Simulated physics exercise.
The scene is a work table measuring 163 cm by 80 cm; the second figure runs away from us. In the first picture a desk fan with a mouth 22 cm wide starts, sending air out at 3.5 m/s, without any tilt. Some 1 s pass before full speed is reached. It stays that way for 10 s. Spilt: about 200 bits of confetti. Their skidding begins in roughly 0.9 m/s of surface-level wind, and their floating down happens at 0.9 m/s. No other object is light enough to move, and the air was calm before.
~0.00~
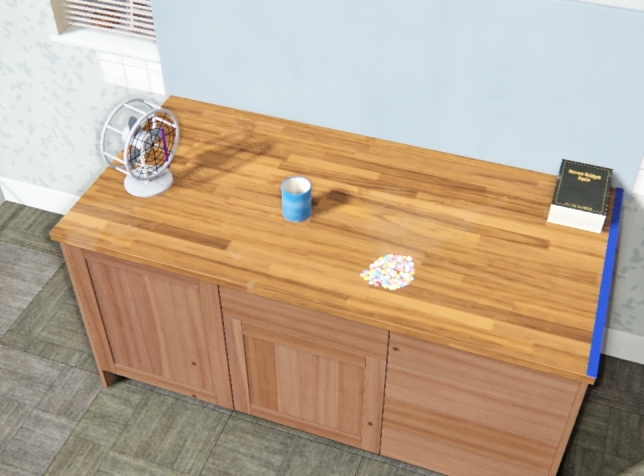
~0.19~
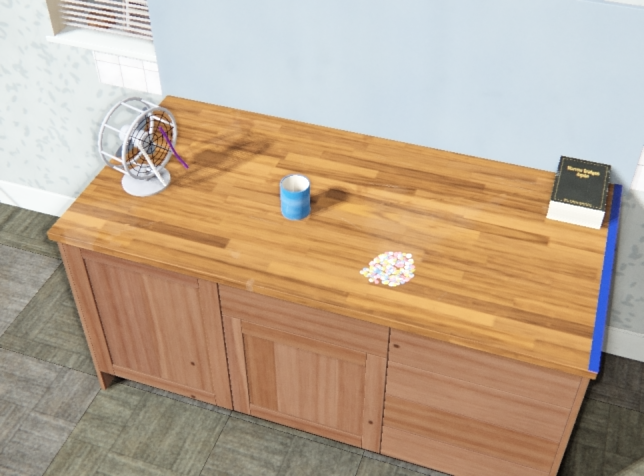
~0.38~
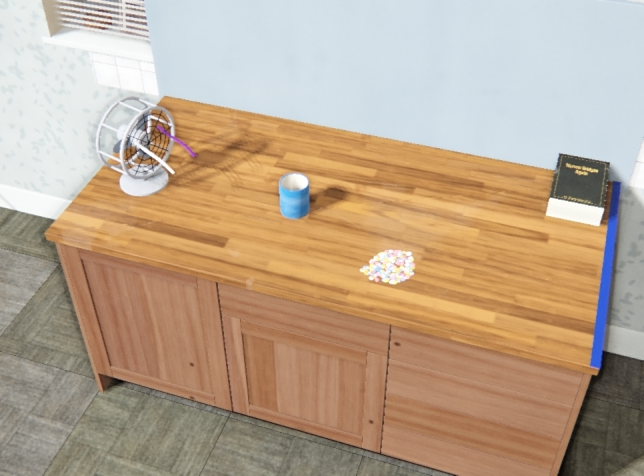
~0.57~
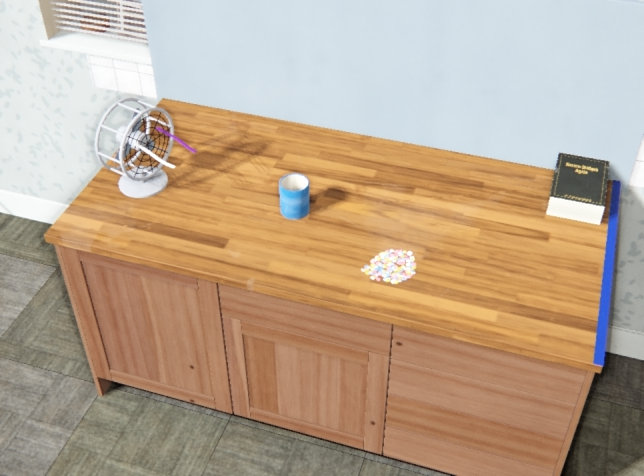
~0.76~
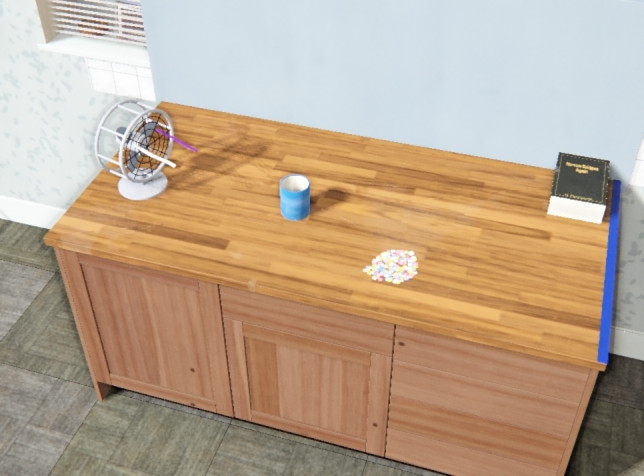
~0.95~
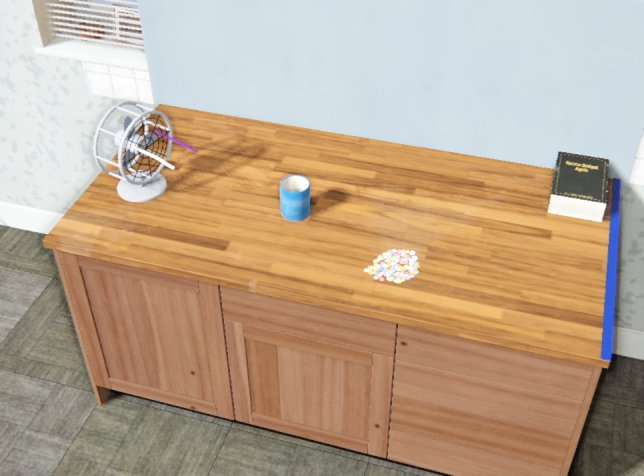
To begin with, a desk fan at the left of a wooden work table starts up, and its purple ribbon flutters out to the right. The ribbon keeps streaming that way, while the confetti, the blue mug and the dark book stay still as the view shifts very slightly.
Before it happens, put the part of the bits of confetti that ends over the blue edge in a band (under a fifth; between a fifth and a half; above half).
The fraction over that edge is going to exceed half.
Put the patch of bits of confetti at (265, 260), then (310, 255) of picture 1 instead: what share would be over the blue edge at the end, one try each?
First try about 4 per cent, second about 40 per cent.
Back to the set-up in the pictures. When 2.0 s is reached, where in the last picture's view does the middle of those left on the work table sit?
Centre point: About (527, 223) px.
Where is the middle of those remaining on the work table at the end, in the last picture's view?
Roughly at (521, 223).
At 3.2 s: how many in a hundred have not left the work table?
Roughly 15 per cent.
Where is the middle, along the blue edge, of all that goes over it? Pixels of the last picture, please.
The middle crossing sits close to (614, 307) in the last picture.
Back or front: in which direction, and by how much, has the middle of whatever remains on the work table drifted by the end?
It drifted toward the rear, roughly 30 cm.
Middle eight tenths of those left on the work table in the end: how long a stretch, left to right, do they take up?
Around 30 centimetres from left to right.
After 2.0 s, 74 % are over the blue edge; the middle of those still in play is near (544, 229); 53 % have settled or left.
After 3.2 s, 75 % are over the blue edge; 98 % have settled or left.
After 5.5 s, 75 % are over the blue edge; 98 % have settled or left.
After 10.0 s, at the end, 75 % are over the blue edge.
